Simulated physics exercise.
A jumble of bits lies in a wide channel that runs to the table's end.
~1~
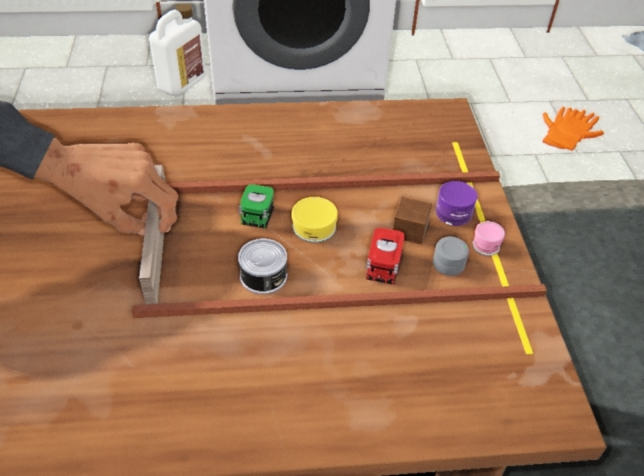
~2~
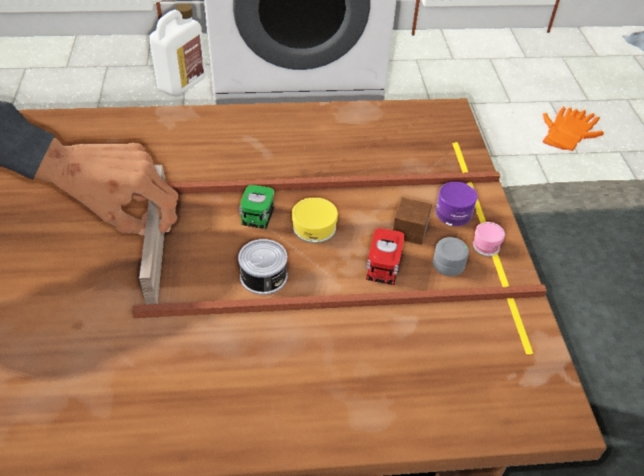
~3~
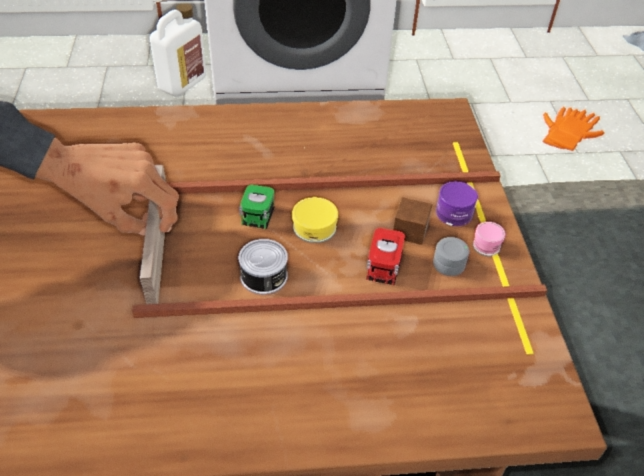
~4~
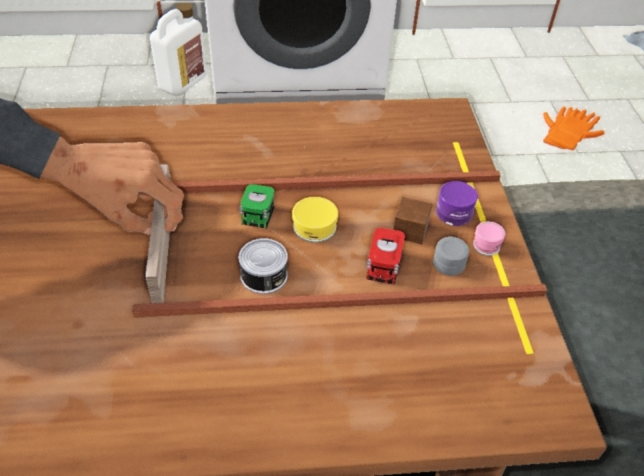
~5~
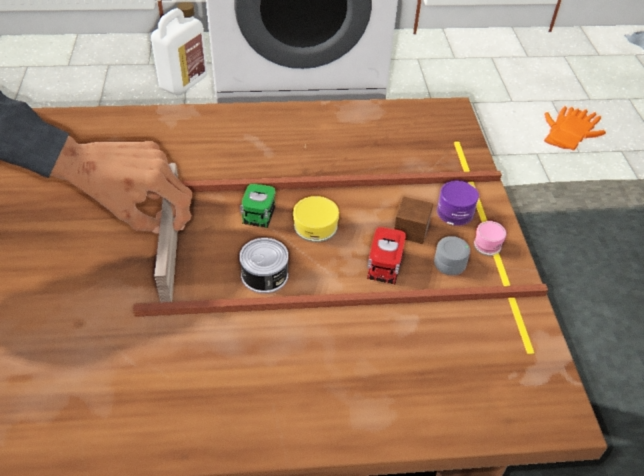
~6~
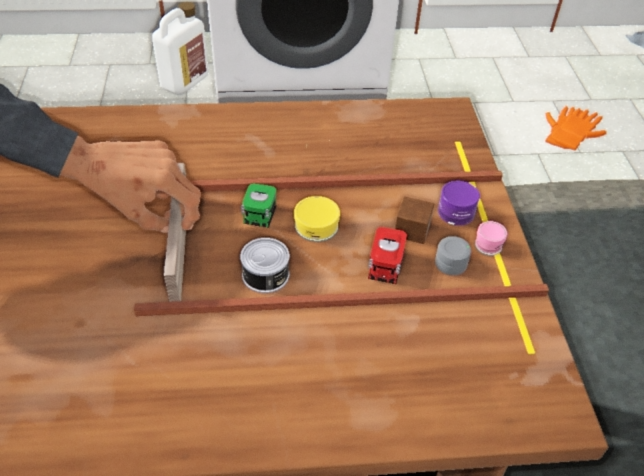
A hand slides an upright board slightly right along a channel on a wooden table, while the scattered tubs and toys stay still.
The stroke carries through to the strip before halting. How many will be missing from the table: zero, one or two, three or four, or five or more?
The fallen count comes to five or more.
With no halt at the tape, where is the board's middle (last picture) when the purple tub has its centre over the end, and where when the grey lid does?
Roughly (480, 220); for the second one, roughly (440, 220).
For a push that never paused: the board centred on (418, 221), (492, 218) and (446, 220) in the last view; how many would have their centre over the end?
Place by place: 0, 5 and 2.
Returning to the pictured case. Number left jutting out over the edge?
The number would be 2.
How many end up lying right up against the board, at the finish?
It's 3.
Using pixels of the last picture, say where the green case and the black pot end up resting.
Okay, so first (493, 193), and next (527, 258).
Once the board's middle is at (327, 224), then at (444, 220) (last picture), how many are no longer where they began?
First 4 and then 8.
Soon after, none off yet; pink pot at rest near (491, 239); purple tub at rest near (458, 203); grey lid at rest near (453, 256).
Then, none off yet; pink pot moving near (497, 236); purple tub moved a little near (471, 200); grey lid moved about its own width near (487, 254).
By the end, the number that fall off is five or more; fallen, red case, brown block, grey lid, purple tub and pink pot.
